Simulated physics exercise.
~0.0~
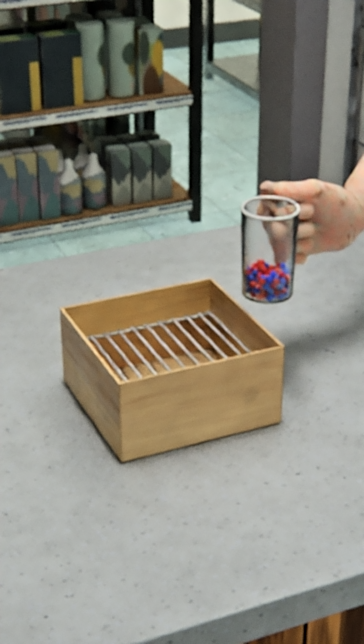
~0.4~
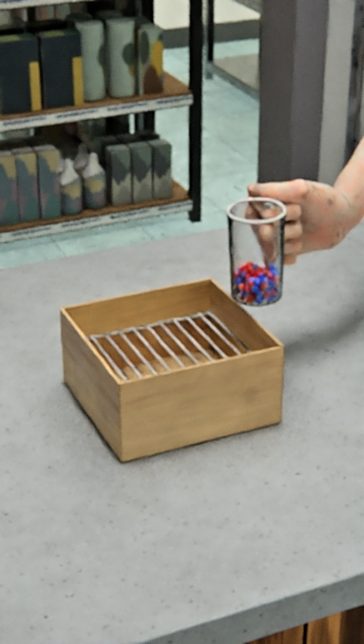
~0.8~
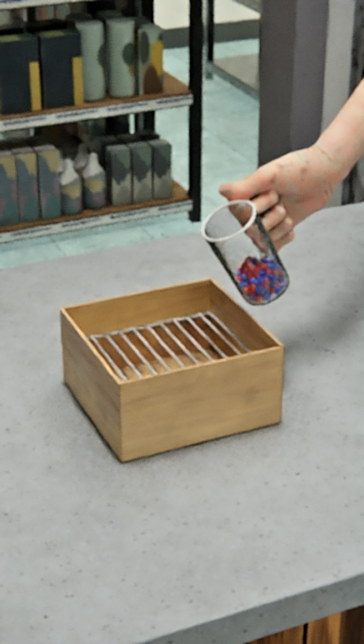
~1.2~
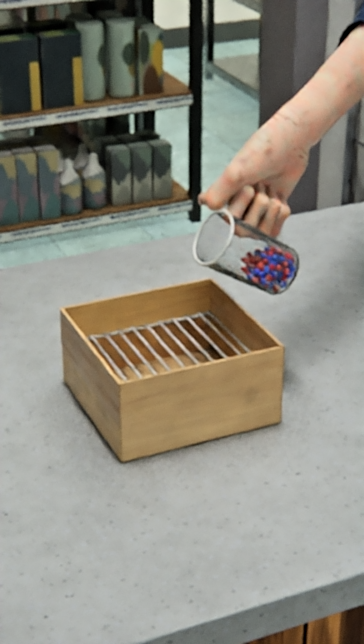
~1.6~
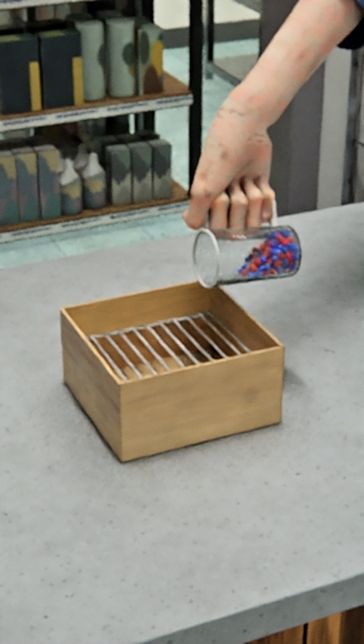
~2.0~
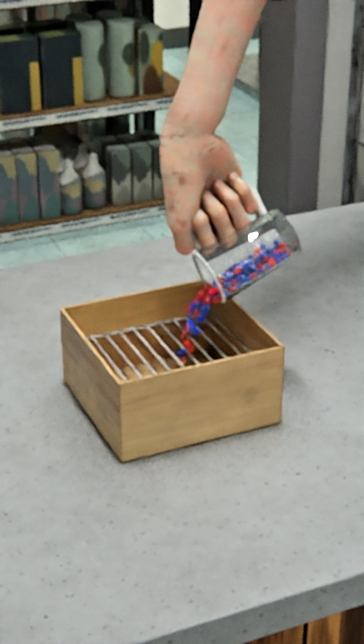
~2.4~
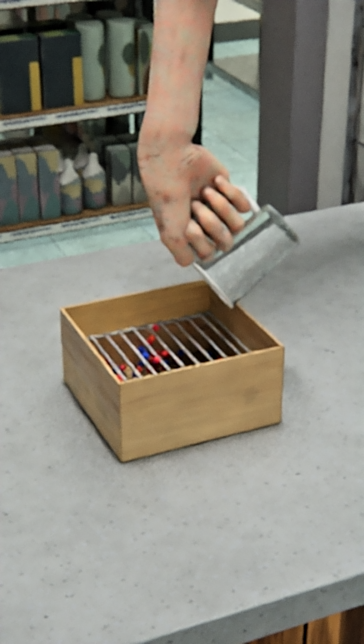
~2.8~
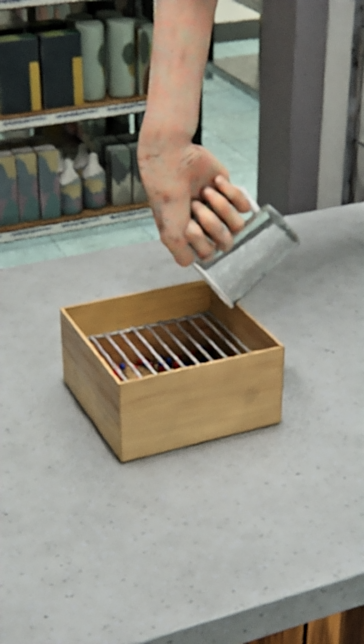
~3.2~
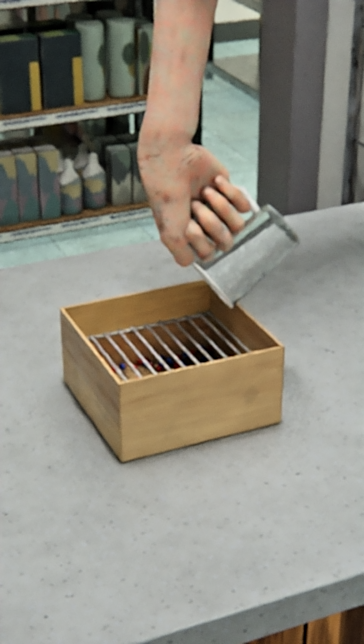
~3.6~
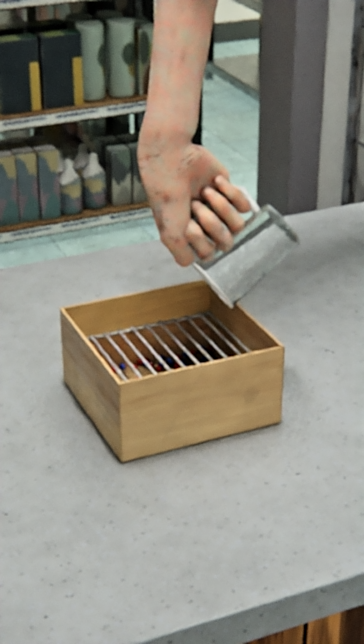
A hand tips a clear cup, pouring red and blue pieces through a wire rack into a wooden box.
